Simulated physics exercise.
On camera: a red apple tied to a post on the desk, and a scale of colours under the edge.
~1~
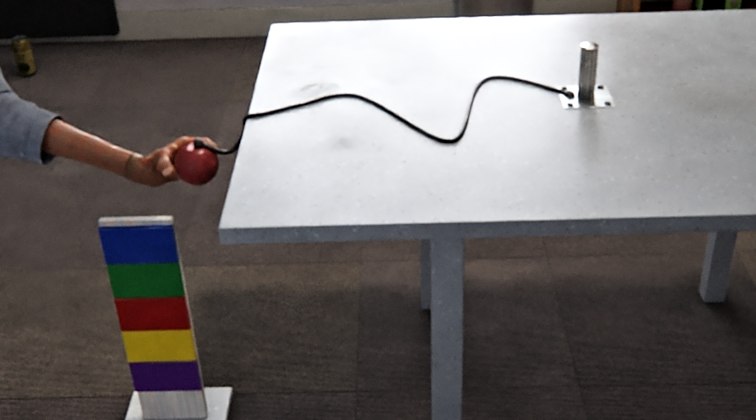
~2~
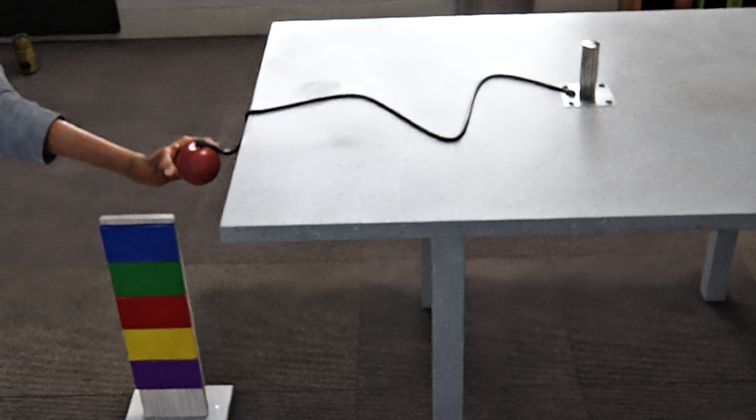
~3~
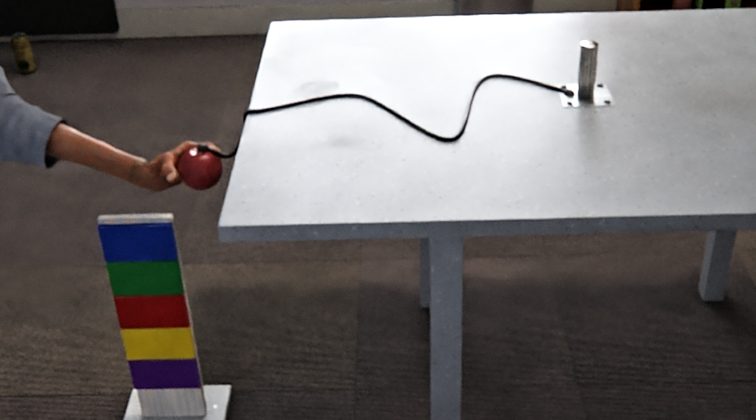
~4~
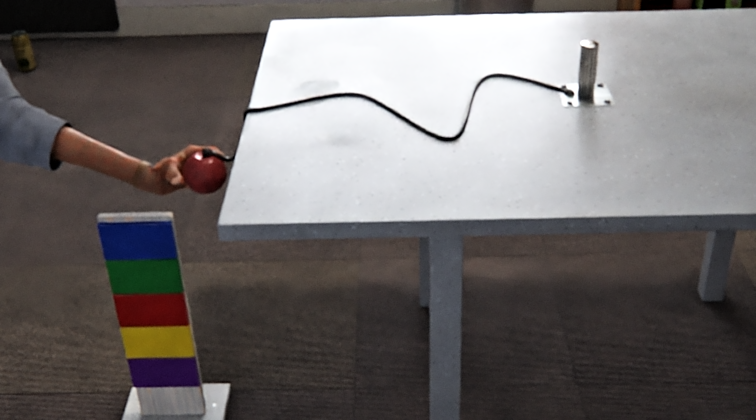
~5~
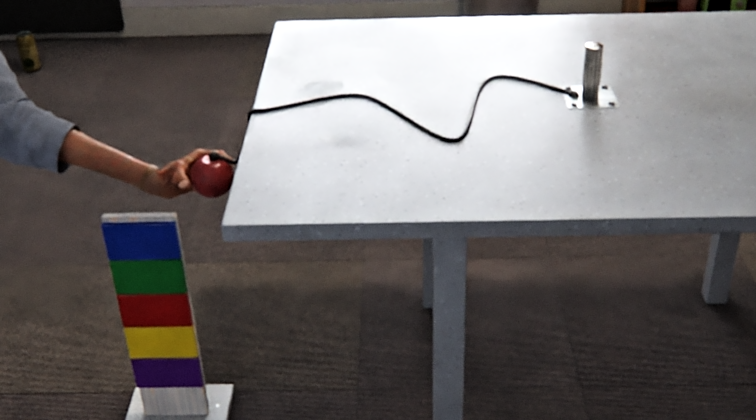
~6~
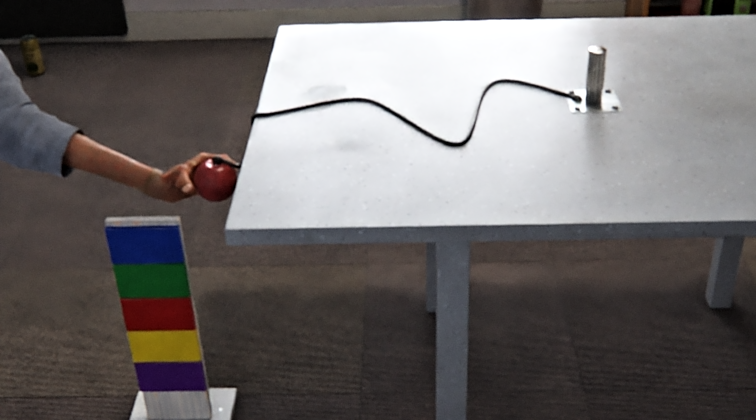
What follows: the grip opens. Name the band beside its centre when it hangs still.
The lead holds its middle at yellow.
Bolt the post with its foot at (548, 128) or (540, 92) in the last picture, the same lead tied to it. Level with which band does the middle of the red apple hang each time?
Taking them in turn: Purple; purple.
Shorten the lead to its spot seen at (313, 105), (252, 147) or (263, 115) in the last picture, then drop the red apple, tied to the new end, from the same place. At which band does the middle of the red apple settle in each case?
Taking them in turn: Blue; red; green.
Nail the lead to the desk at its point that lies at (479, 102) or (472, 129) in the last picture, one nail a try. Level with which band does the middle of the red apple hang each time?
Try by try: Red; green.
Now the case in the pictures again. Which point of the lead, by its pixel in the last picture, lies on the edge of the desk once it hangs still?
The one at (400, 116).
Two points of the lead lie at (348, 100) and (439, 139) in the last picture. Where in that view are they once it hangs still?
At (261, 185), then (317, 117).
Soon after, apple near (290, 337); level with yellow.
After that, apple near (269, 340); level with yellow.
In the end, apple near (280, 340); level with yellow. At yellow.
